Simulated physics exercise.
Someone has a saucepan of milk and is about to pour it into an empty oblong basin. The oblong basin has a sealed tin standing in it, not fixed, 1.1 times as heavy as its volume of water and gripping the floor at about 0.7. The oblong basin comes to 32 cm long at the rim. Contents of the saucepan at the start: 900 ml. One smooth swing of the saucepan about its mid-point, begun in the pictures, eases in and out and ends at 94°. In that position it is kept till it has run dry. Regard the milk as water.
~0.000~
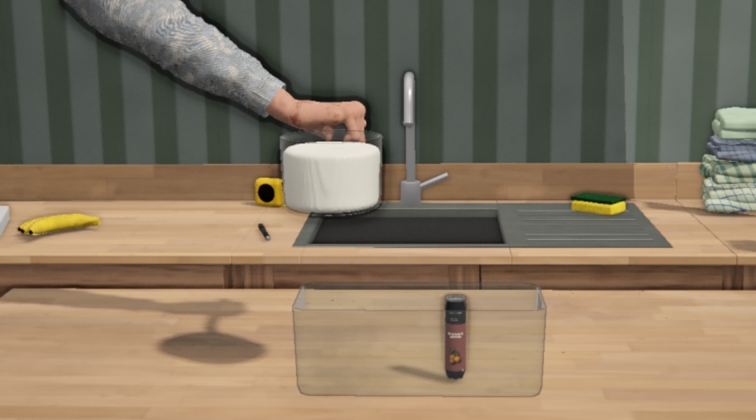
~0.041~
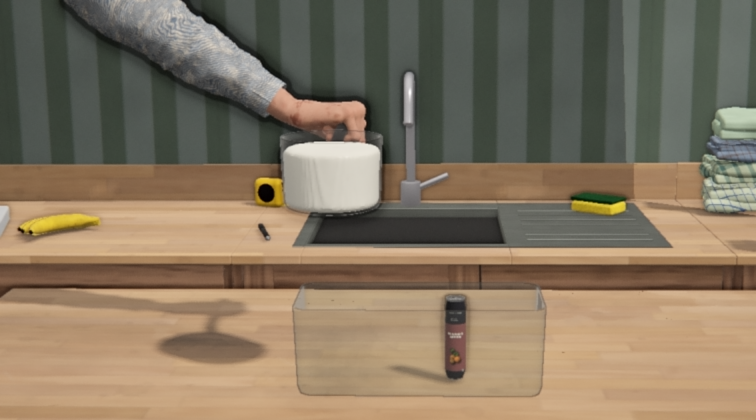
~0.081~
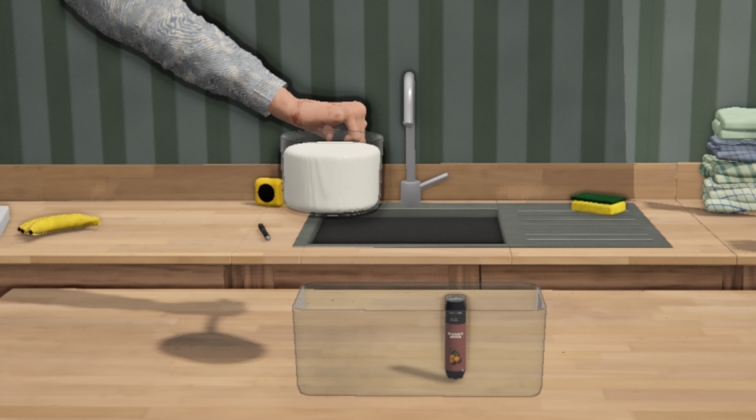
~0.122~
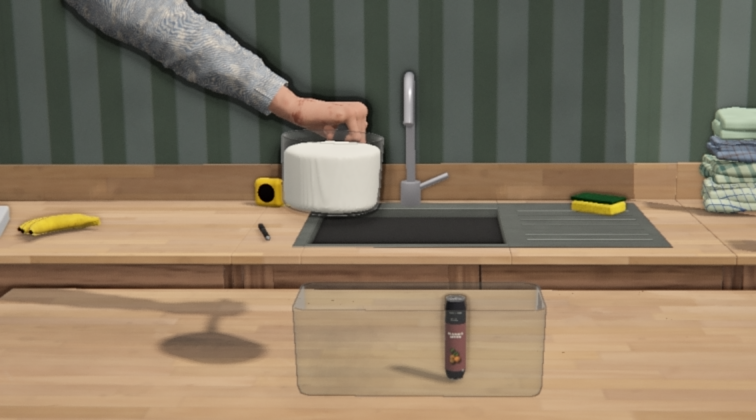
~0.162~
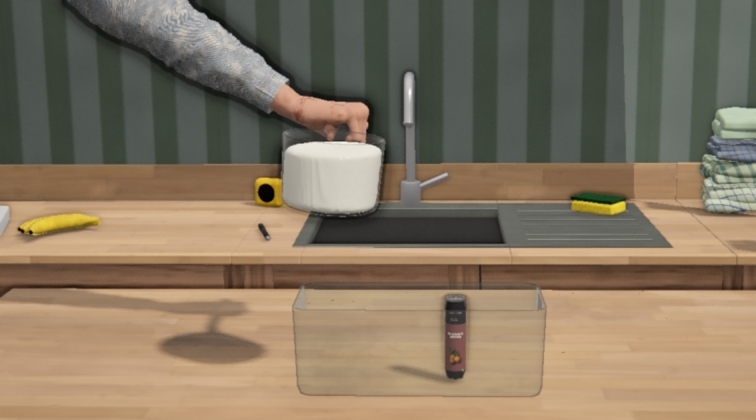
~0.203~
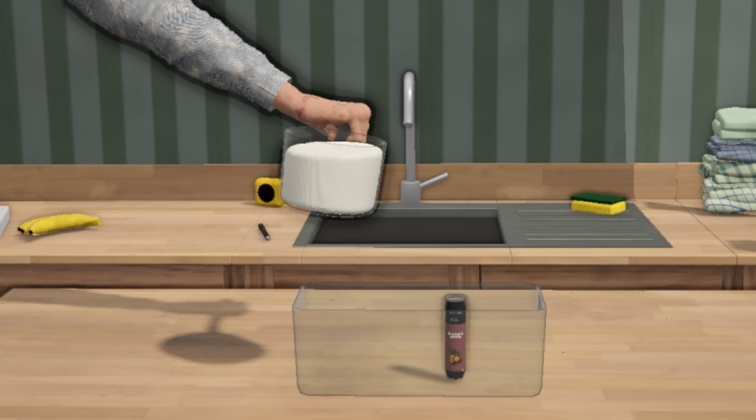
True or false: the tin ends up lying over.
True.
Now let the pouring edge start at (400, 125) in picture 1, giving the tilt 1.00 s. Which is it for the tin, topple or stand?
Then the tin comes down.
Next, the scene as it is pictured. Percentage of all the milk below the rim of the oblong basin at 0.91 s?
Roughly 48 per cent.
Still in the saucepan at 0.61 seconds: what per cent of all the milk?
Roughly 78 %.
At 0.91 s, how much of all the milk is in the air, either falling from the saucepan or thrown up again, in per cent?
Something like 26 per cent is in the air then.
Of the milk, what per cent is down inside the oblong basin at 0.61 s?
Roughly 2 per cent.
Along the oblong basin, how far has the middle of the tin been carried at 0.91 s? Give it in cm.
Near 0 cm.
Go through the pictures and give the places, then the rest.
It leans 0°; its right rim is at (381, 138); the milk meets the walls at (285, 149) and (379, 149); the oblong basin's rim runs from (298, 297) to (542, 298); the tin's top is at (455, 302), in the first frame.
It leans 0°; its right rim is at (381, 138); the milk meets the walls at (285, 149) and (379, 149), in the second frame.
It leans 1°; its right rim is at (382, 139); the milk meets the walls at (285, 149) and (380, 149), in the third frame.
It leans 3°; its right rim is at (383, 141); the milk meets the walls at (285, 148) and (380, 149), in the fourth frame.
It leans 5°; its right rim is at (384, 143); the milk meets the walls at (286, 148) and (382, 150), in the fifth frame.
It leans 8°; its right rim is at (385, 145); the milk meets the walls at (287, 149) and (383, 150), in the sixth frame.
By 0.61 s the tilt is 58° and 78 per cent is still to pour; the tin stands where it began.
By 0.91 s the tilt is 89° and 26 per cent is still to pour; the tin stands where it began.
By 1.22 s the tilt is 94° and 6 per cent is still to pour; the tin leans 38°.
By 1.56 s the tilt is 94° and 1 per cent is still to pour; the tin lies on its side.
At rest the tin lies on its side.
